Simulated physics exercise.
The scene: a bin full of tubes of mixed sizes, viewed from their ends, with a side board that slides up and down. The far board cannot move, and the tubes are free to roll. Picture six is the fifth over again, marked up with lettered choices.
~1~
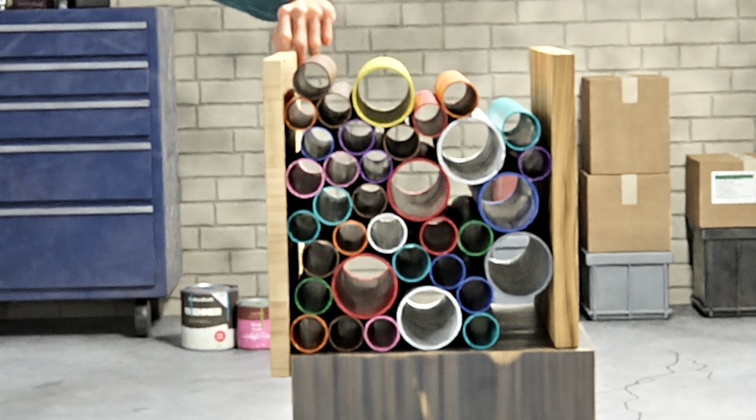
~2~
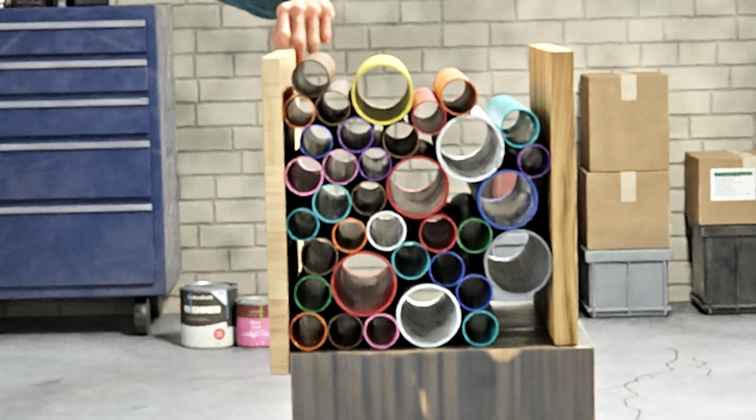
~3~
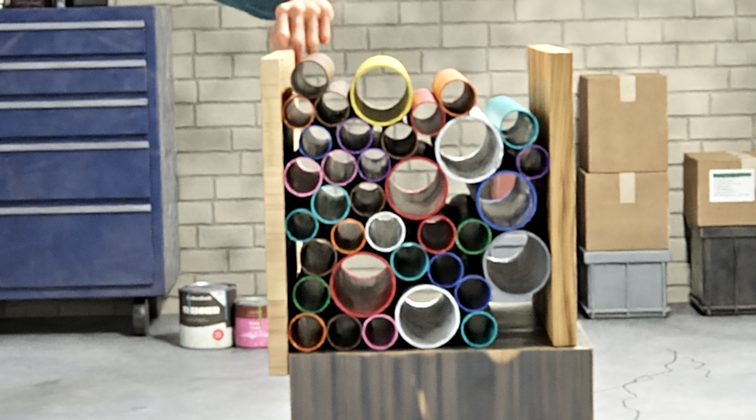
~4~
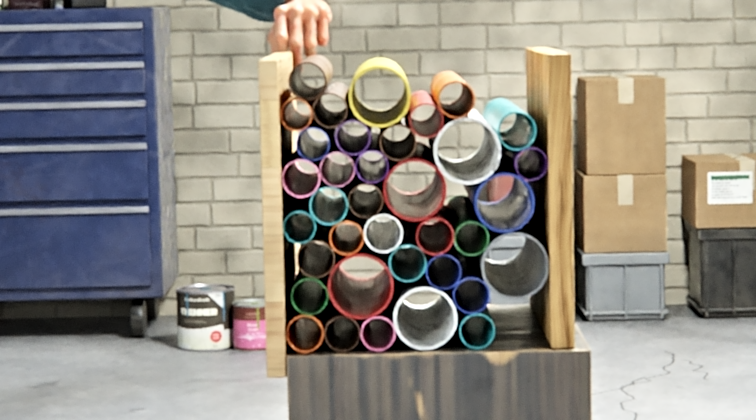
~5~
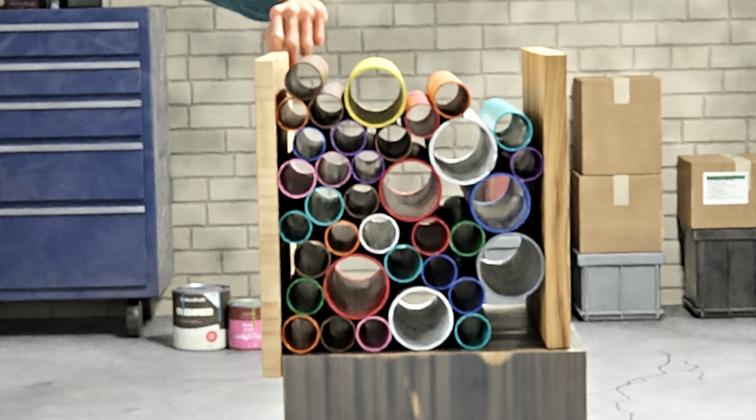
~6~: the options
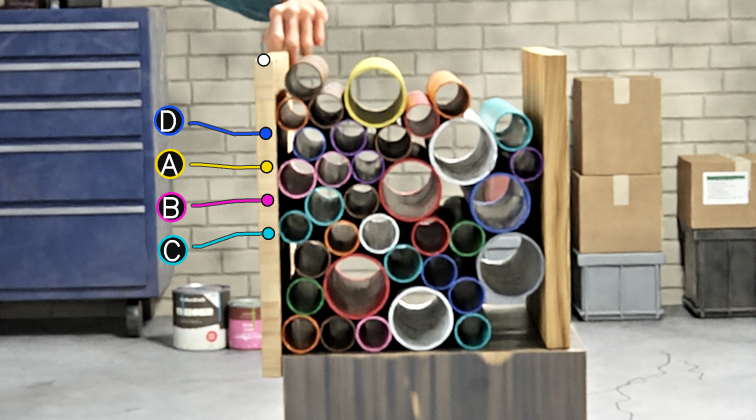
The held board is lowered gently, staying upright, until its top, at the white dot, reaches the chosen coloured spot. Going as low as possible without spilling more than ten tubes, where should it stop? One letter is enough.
Mark C is as low as it can go.
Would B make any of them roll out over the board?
Yes, at B.
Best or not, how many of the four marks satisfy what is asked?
The number is four.
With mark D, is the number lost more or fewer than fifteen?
Fewer than fifteen.
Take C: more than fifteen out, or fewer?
Fewer than fifteen.
On the marked copy, A at (266, 167); B at (267, 200); C at (268, 233); D at (265, 133); the white dot at (263, 60).
Following C. Soon after the start, top of the board (276, 140).
Later, top of the board (279, 230).
In the end, top of the board (279, 232), eight out over the board.
As for the rest, A two out over the board; B two out over the board; D none out over the board.
